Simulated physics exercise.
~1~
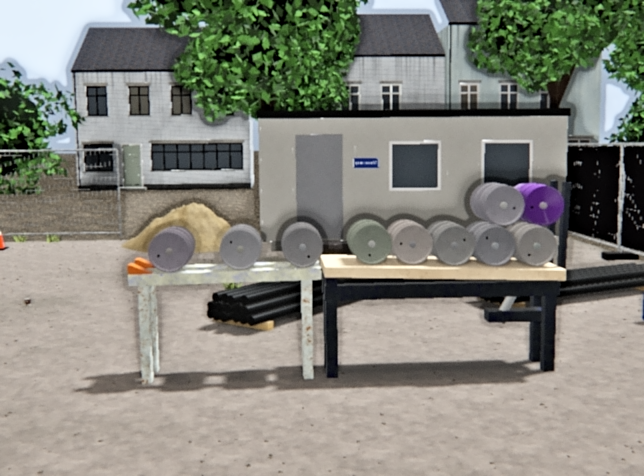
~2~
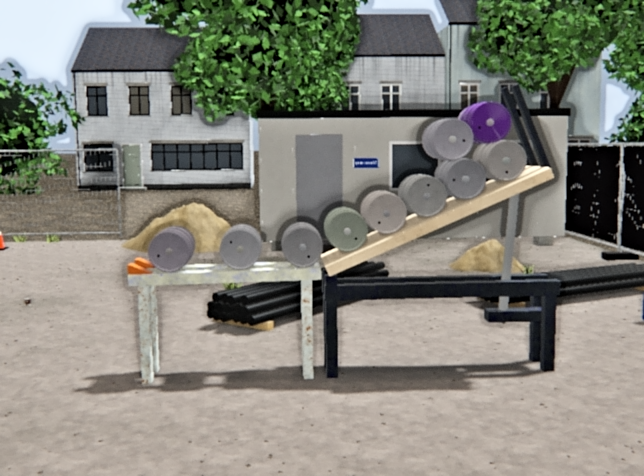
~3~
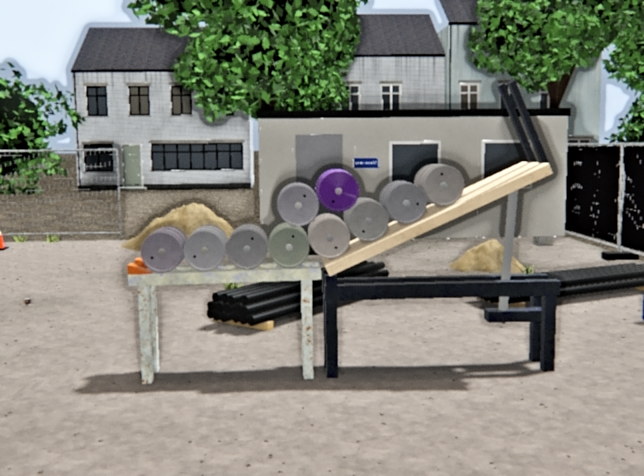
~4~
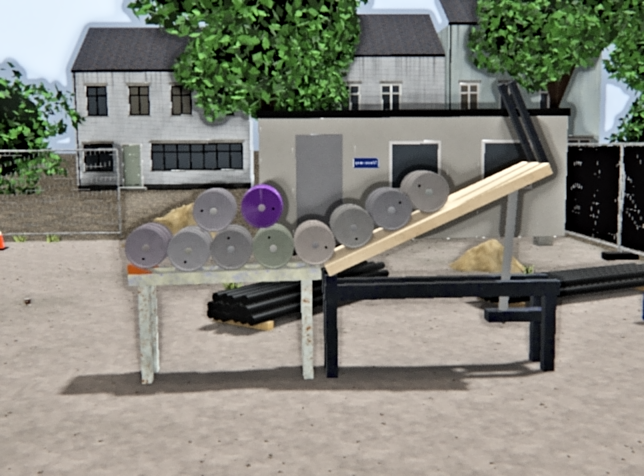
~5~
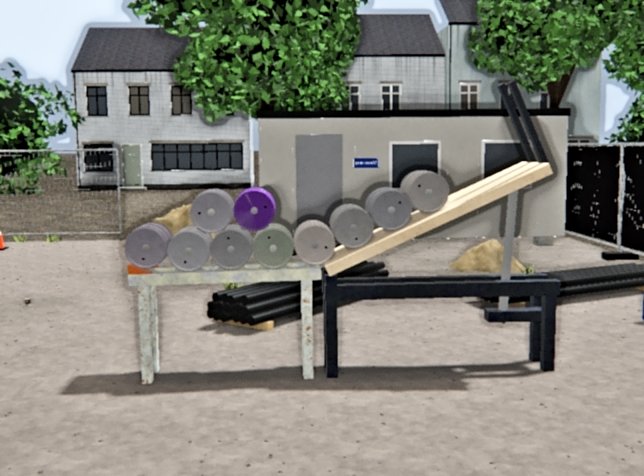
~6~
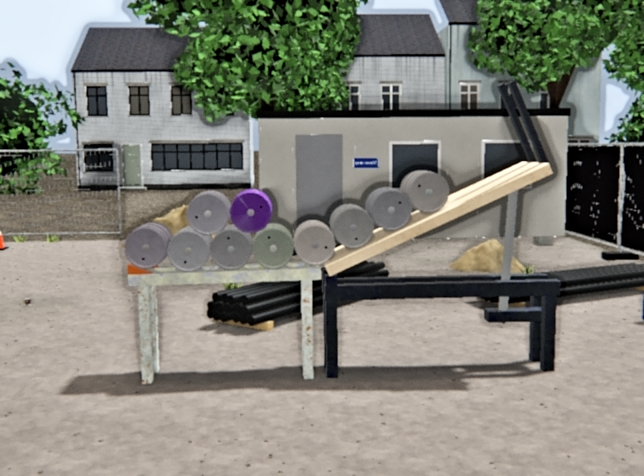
To begin with, grey kegs and one purple keg sit on a pale rack and a wooden deck beside it, the purple one resting up on others near the deck's right end. The right side of the deck then rises on a post, tilting it down toward the rack. The kegs shift and roll left, crowding together on the rack. Riding on top of the others, the purple keg travels down and left past the hinge. It settles above the rack, nestled on the lower kegs beside a grey one, while several grey kegs remain on the sloping deck and none passes the stop.
